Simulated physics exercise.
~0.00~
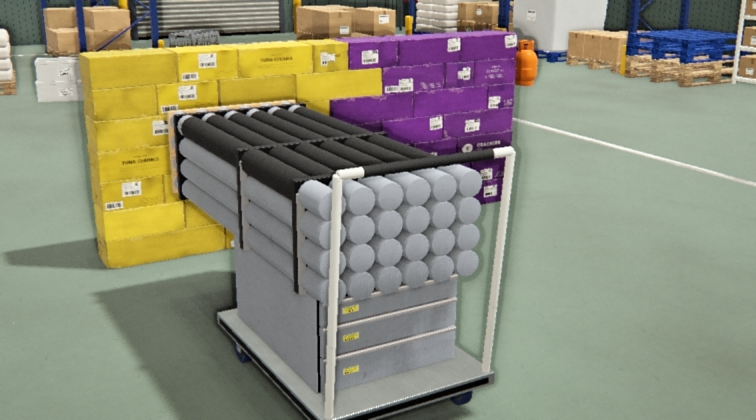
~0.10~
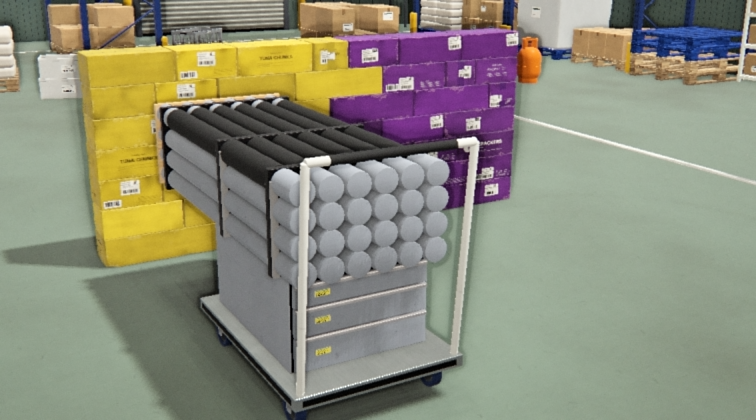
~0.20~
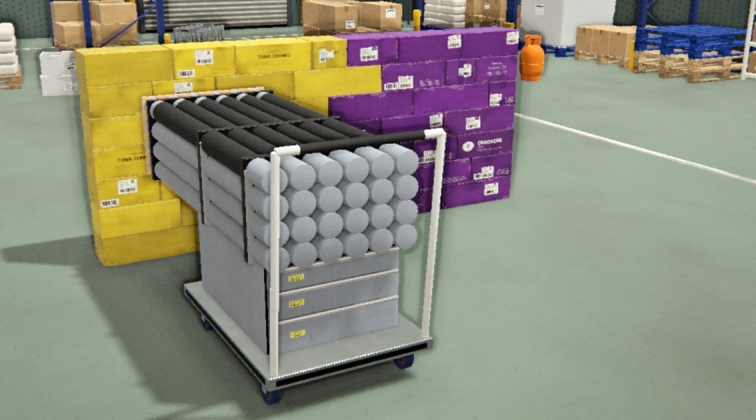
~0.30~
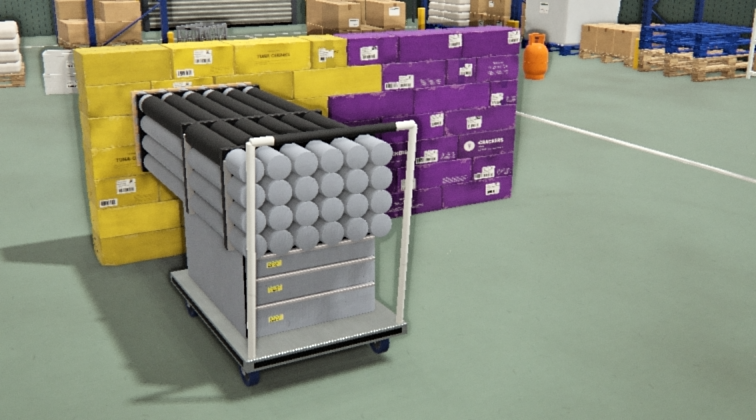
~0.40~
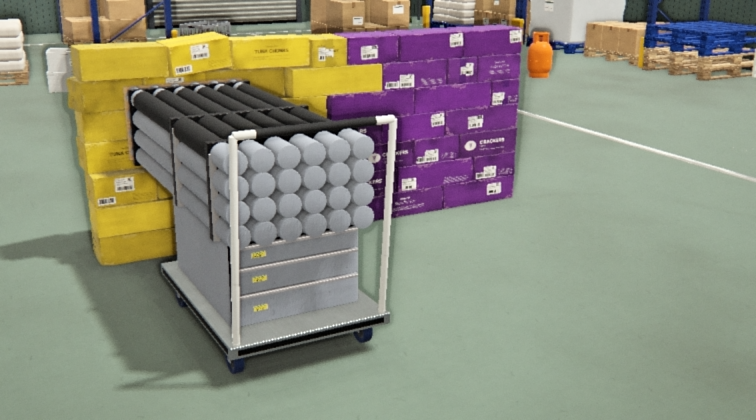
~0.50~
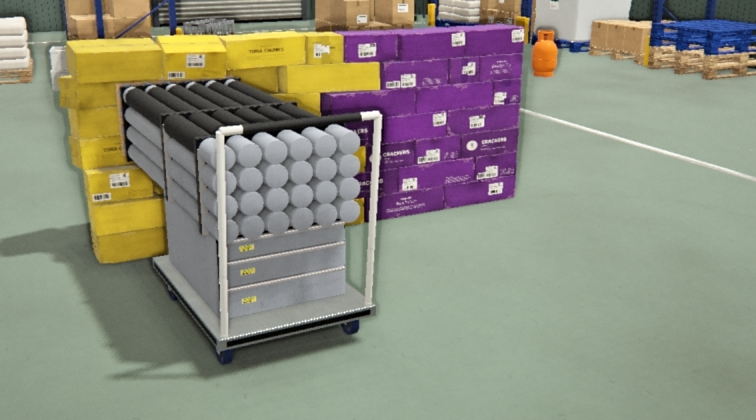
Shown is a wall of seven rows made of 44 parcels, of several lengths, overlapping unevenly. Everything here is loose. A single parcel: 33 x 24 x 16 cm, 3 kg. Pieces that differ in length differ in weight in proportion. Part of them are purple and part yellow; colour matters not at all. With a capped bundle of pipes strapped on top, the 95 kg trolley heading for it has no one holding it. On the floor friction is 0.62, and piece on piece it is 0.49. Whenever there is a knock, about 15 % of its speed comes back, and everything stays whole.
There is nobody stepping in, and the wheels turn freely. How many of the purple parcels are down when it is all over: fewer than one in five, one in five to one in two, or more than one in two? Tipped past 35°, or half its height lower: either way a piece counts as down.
Fewer than one in five.
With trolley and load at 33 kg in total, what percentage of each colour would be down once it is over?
You'd get purple at 0 and yellow at 80 per cent down.
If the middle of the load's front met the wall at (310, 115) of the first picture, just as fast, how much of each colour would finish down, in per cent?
For purple it's 20 per cent, for yellow 50 per cent.
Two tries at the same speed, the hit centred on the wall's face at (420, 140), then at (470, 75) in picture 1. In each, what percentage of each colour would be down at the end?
Down by colour - purple: 100%, then 40%; yellow: 50%, then 0%.
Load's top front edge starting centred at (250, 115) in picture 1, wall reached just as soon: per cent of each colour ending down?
Purple 0%, yellow 60%.
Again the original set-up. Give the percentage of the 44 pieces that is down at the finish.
Something near 50 percent.
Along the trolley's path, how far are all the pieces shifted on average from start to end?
Average: Roughly 40 cm.
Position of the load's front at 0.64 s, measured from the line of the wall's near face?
30 cm.
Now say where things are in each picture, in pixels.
In the first picture (each place is the centre of the face we see best; the camera moves round a little), load (172, 139) 55 cm short of the wall; top purple parcel (374, 55); top yellow parcel (332, 58); all as stacked.
In the second picture, load (159, 130) 37 cm short of the wall; top purple parcel (374, 53).
In the third picture, load (146, 123) 20 cm short of the wall; top purple parcel (373, 52).
In the fourth picture, load (135, 116) 24 mm short of the wall; top purple parcel (374, 51).
In the fifth picture, load (128, 111) 10 cm into the wall's line; top purple parcel (374, 50); steepest lean 6°, the parcel at (201, 57); 12 have shifted.
In the sixth picture, load (120, 108) 20 cm into the wall's line; top purple parcel (372, 49) moved 16 mm; top yellow parcel (326, 50) moved 39 mm; steepest lean 15°, the parcel at (196, 66); 19 have shifted.
By 0.64 s, load 32 cm past the wall's line, still rolling; none of the 20 purple parcels down (0 of 44 in all colours); top purple parcel tilted 11°; top yellow parcel tilted 11°.
By 0.86 s, load 48 cm past the wall's line, still rolling; none of the 20 purple parcels down (10 of 44 in all colours); top purple parcel tilted 31°; top yellow parcel tilted 31°.
By 1.14 s, load 67 cm past the wall's line, still rolling; 1 of the 20 purple parcels down (21 of 44 in all colours); top purple parcel tilted 64°, 18 cm lower; top yellow parcel tilted 63°, 41 cm lower.
By 1.60 s, load 77 cm past the wall's line, still rolling; 1 of the 20 purple parcels down (21 of 44 in all colours); top purple parcel on its side; top yellow parcel on its side.
When it is over (2.9 s), load 75 cm past the wall's line, stopped; 1 of the 20 purple parcels down (21 of 44 in all colours); top purple parcel upside down; top yellow parcel upside down. That is 5 per cent. In pixels of the last frame, middles, top purple parcel near (387, 159), top yellow parcel near (347, 154).
